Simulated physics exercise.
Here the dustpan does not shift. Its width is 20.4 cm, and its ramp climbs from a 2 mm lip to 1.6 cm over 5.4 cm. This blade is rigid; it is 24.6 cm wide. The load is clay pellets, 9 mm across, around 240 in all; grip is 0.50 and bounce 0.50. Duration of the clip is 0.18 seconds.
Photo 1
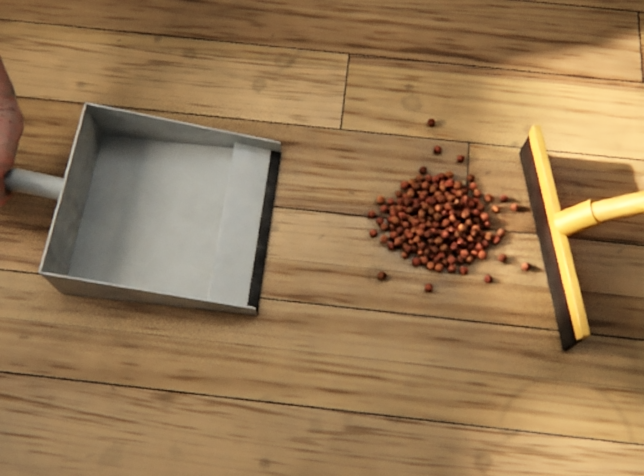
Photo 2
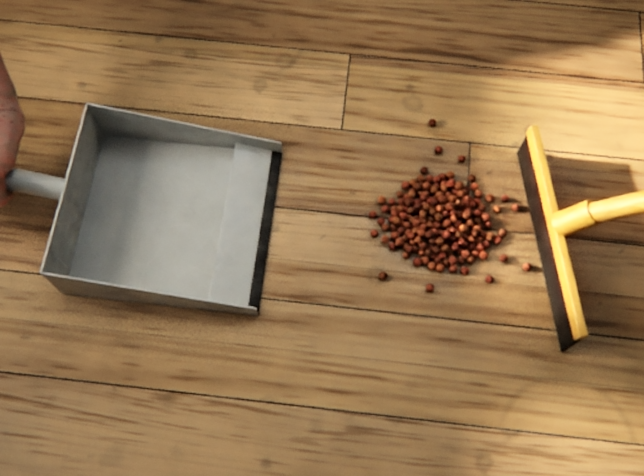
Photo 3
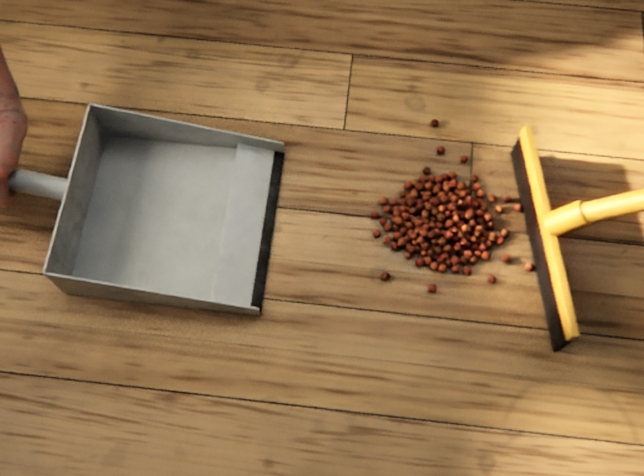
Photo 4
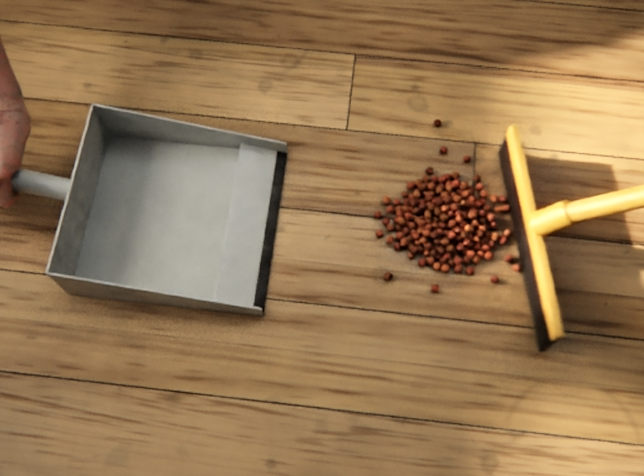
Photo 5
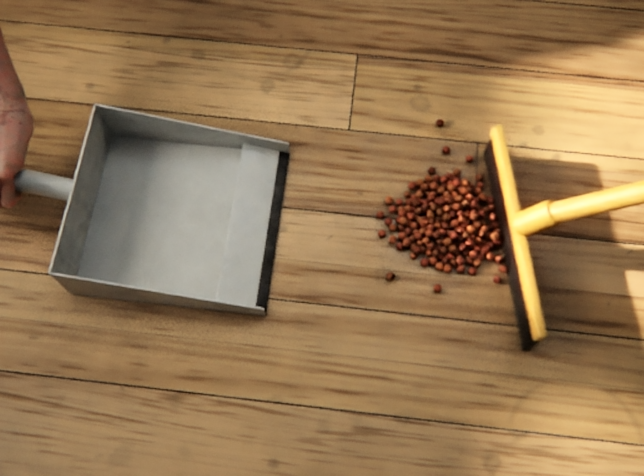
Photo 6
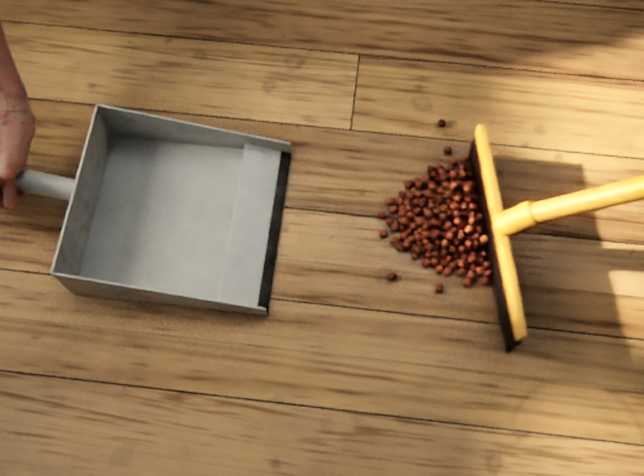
A yellow squeegee-like blade slid left across the wooden floor and pressed into a pile of small reddish-brown pellets, bunching its right side, while a hand held a gray dustpan on the left.
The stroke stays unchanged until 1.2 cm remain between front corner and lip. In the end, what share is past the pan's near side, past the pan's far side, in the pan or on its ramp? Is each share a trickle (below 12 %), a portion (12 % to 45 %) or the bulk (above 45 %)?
Near side: Not much, far side: Not much, pan: A moderate quantity.
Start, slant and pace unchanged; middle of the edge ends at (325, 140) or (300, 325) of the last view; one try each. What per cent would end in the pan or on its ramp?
About 5 and 35 per cent.
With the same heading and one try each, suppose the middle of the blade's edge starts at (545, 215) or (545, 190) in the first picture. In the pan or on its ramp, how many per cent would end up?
Estimates: 25 percent and 20 percent.
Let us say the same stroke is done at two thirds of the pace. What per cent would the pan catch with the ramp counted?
In that case roughly 35 percent.
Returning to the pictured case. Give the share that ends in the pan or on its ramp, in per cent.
Roughly 35 in a hundred come to rest there.
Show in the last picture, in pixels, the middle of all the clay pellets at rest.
(282, 225).
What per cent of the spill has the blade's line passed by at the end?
Something like 5 per cent, roughly.
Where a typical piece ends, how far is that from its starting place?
Near 20 cm.
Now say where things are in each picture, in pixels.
Blade from (582, 335) to (534, 133), moved 0.0 cm, 0 of the pieces shifted so far; middle of the pieces at (435, 221); pan at (159, 218), in the first picture.
Blade from (579, 335) to (532, 133), moved 0.4 cm, 0 of the pieces shifted so far; middle of the pieces at (436, 221), in the second picture.
Blade from (571, 336) to (525, 133), moved 1.5 cm, 0 of the pieces shifted so far; middle of the pieces at (438, 221), in the third picture.
Blade from (556, 336) to (512, 133), moved 3.4 cm, 4 of the pieces shifted so far; middle of the pieces at (441, 221), in the fourth picture.
Blade from (539, 336) to (496, 133), moved 5.4 cm, 29 of the pieces shifted so far; middle of the pieces at (443, 221), in the fifth picture.
Blade from (520, 336) to (480, 133), moved 7.4 cm, 186 of the pieces shifted so far; middle of the pieces at (443, 220); pan at (170, 219), in the sixth picture.
Then, 0.19 s after the last picture, middle of the blade 14 cm from the lip; 0 % over the lip, far side 5 %, near side 0 %.
Then, 0.32 s after the last picture, middle of the blade 7 cm from the lip; 0 % over the lip, far side 5 %, near side 0 %.
Then, 0.57 s after the last picture, middle of the blade 4 cm from the lip; 40 % over the lip, far side 5 %, near side 5 %.
In the end, near side 5 %, far side 5 %, pan 35 %, in front of the lip or behind the blade 50 %.
